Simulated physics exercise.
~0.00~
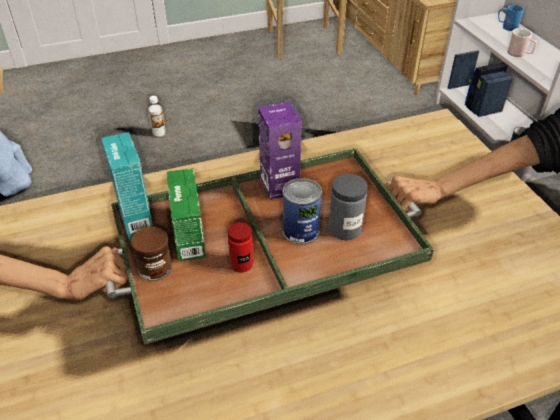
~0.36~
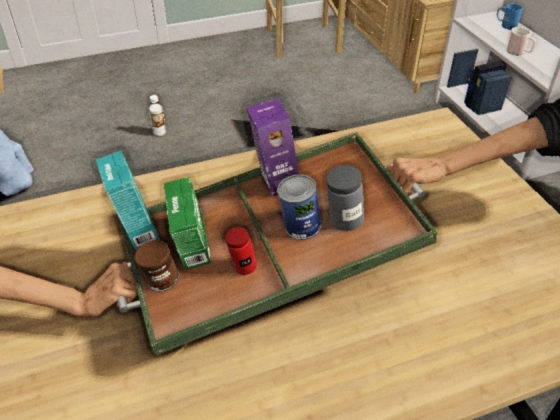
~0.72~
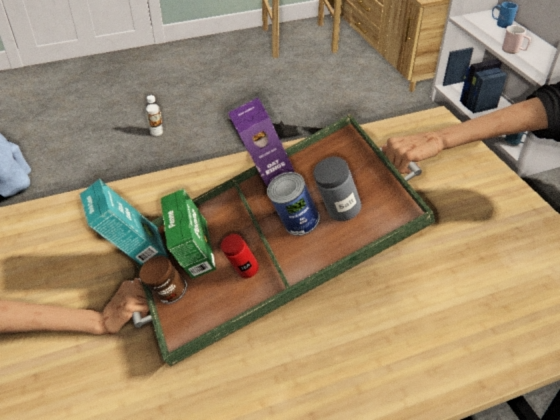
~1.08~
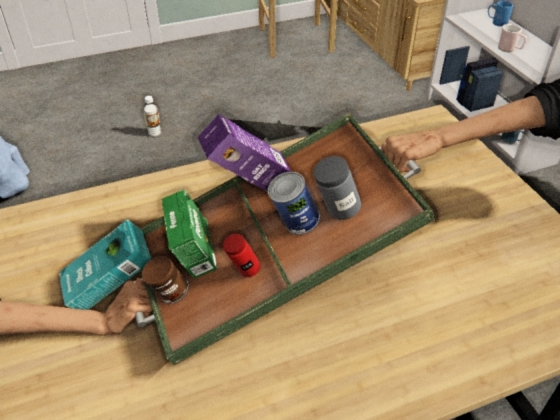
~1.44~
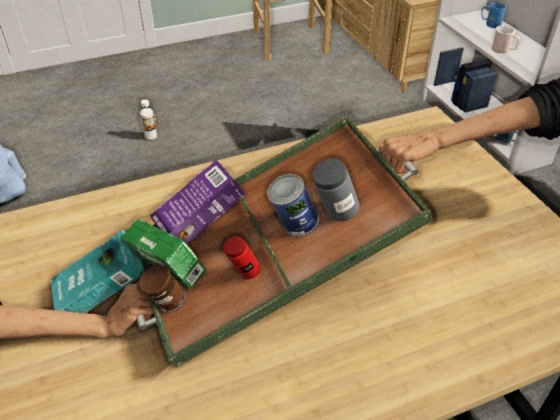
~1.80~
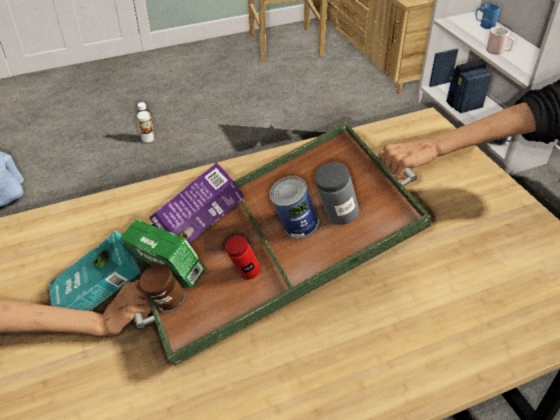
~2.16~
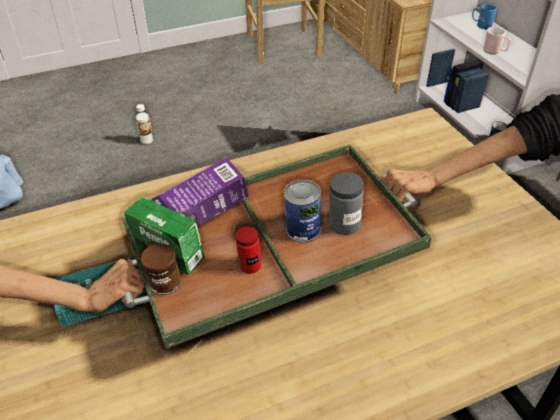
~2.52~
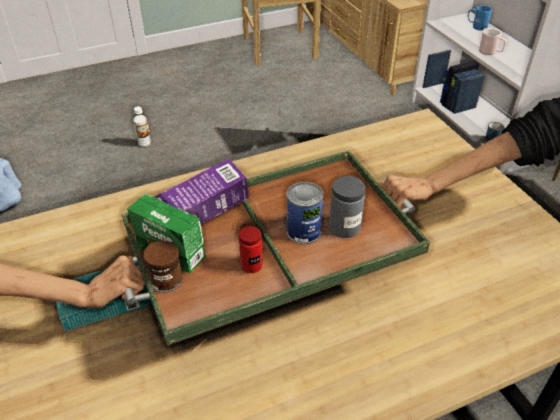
The video shows two hands tilting a green-rimmed tray of cartons, tins and jars down to the left, so a turquoise packet slides off onto the table and a purple carton topples, before they level it with the green packet shifted left but upright.
